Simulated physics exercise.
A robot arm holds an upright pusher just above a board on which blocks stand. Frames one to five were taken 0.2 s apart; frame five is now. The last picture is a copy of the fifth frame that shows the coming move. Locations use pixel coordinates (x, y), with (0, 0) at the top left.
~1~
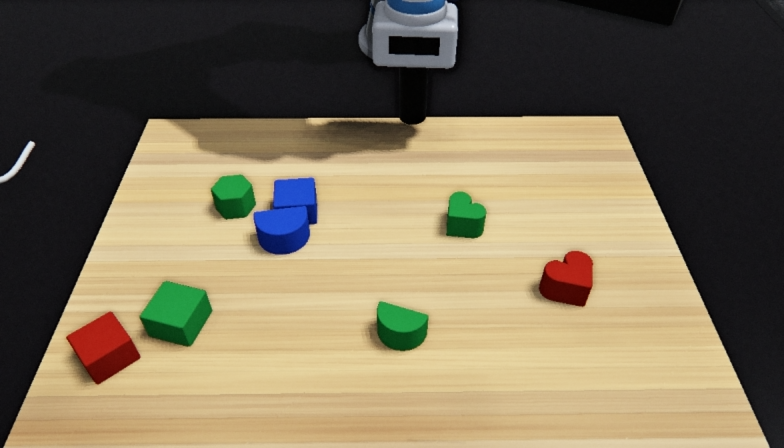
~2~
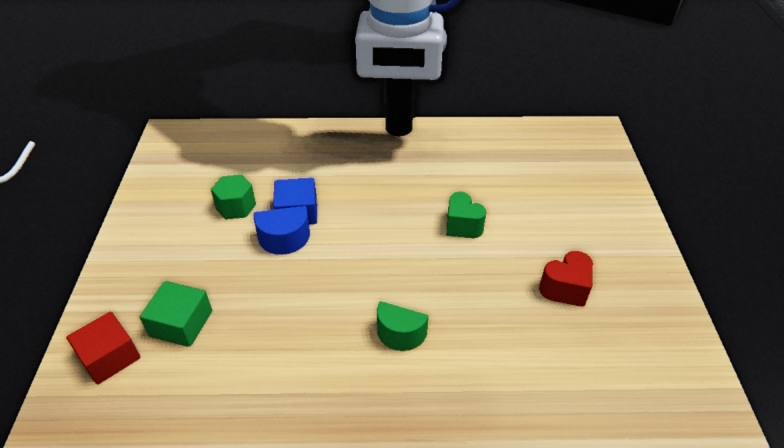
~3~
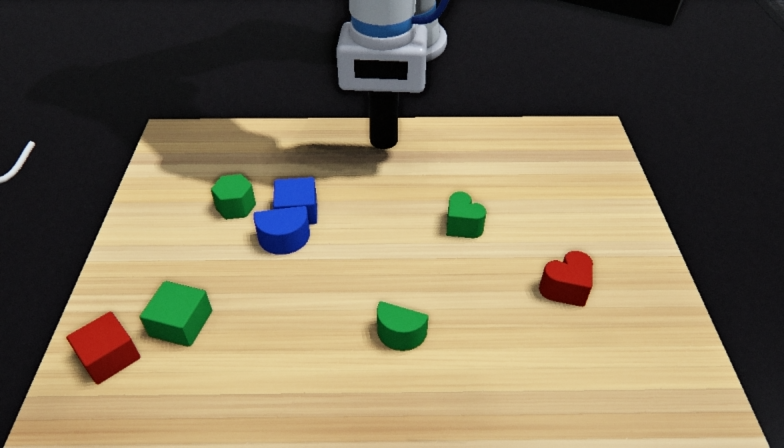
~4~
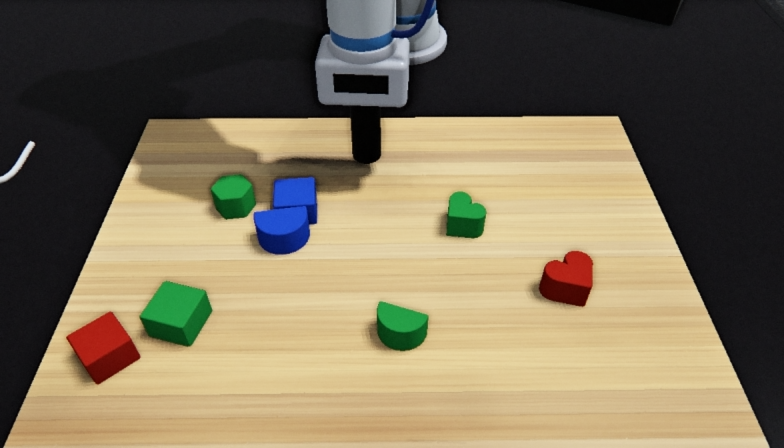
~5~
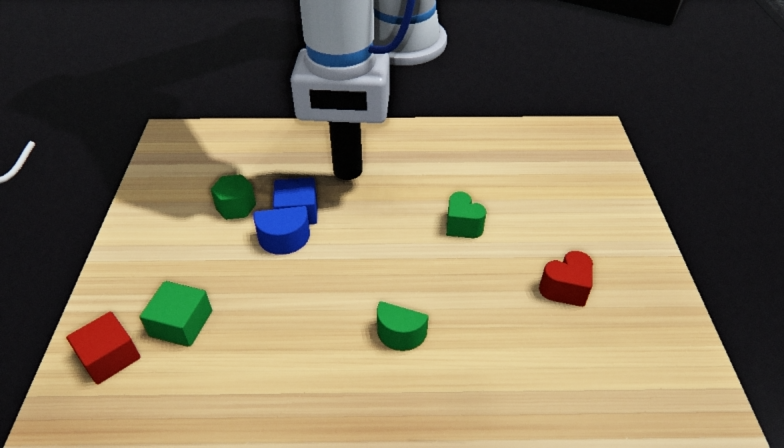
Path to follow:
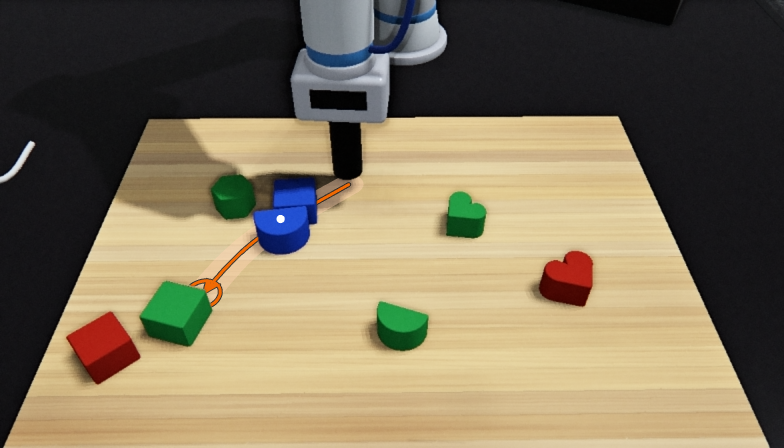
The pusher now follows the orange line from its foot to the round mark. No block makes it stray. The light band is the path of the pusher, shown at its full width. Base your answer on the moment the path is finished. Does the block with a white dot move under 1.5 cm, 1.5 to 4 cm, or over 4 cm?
Of the three bands, it's 1.5 to 4 cm.
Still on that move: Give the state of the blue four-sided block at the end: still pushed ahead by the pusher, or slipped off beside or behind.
Prediction: Slipped aside.
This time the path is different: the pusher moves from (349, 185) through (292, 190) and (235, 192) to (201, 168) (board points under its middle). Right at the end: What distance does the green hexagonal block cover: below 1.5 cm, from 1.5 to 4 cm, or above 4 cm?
I'd go with 1.5 to 4 cm for this block.
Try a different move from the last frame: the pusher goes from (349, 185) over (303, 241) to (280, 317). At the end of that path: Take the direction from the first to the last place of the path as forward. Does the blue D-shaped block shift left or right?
Over to the right.
Drawn move, from (349, 185) by way of (272, 228) to (203, 294); the dot is on the blue D-shaped block.
The first path, step by step. One third of the way, pusher (296, 199); green hexagonal block (224, 186), turned 15° clockwise; blue D-shaped block (278, 225); blue four-sided block (259, 202), turned 15° anticlockwise.
Two thirds of the way, pusher (243, 234); green hexagonal block (222, 186), turned 25° clockwise; blue D-shaped block (274, 237), turned 40° anticlockwise; blue four-sided block (203, 225), turned 20° clockwise.
At the end, pusher (198, 281); green four-sided block (170, 306); green hexagonal block (222, 186), turned 25° clockwise; blue D-shaped block (274, 237), turned 40° anticlockwise; blue four-sided block (195, 228), turned 35° clockwise.
